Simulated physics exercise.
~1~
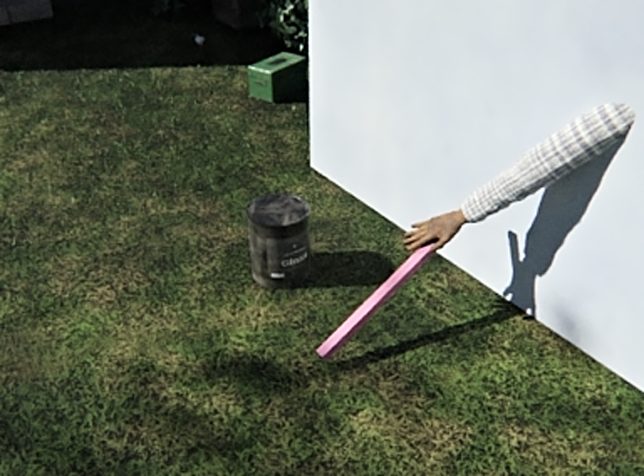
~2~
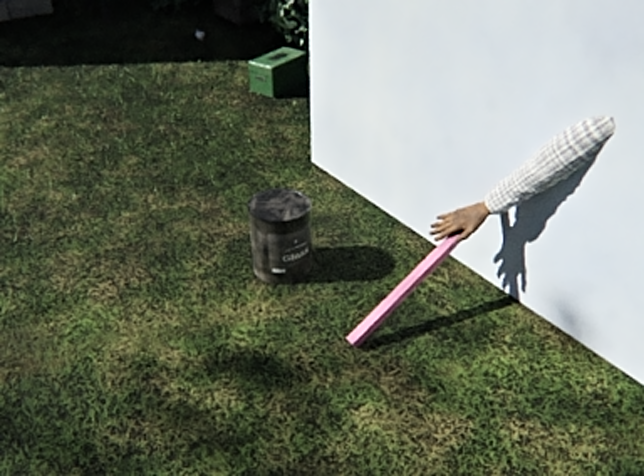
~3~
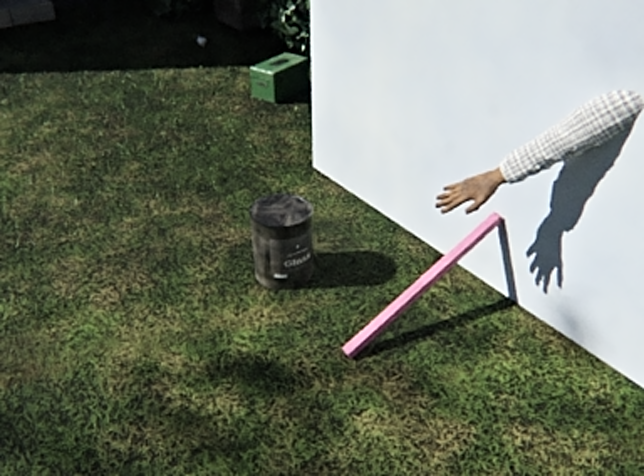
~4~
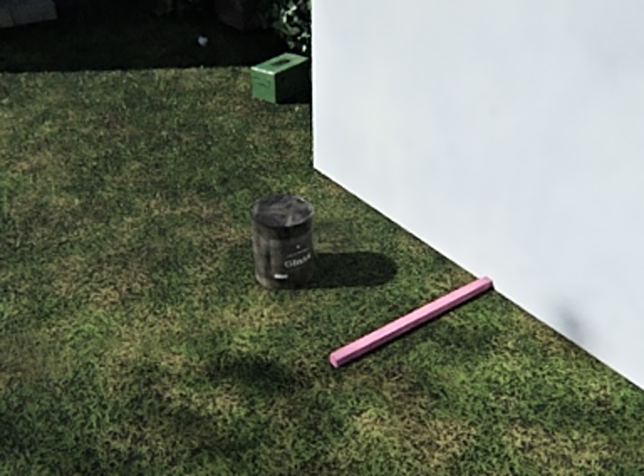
A grassy lawn beside a plain white wall on the right is seen from above, the view swaying slightly. A black pail stands near the middle, with a green box behind it by the wall's far corner. An arm in a pale checked sleeve reaches in from the right, holding the upper end of a pink pole and moving it right to lean against the wall. The hand lets go and draws back, leaving the pole slanted. The pole then slides down and ends lying on the grass, its far end at the wall's base, while the pail stays put and the arm is gone.
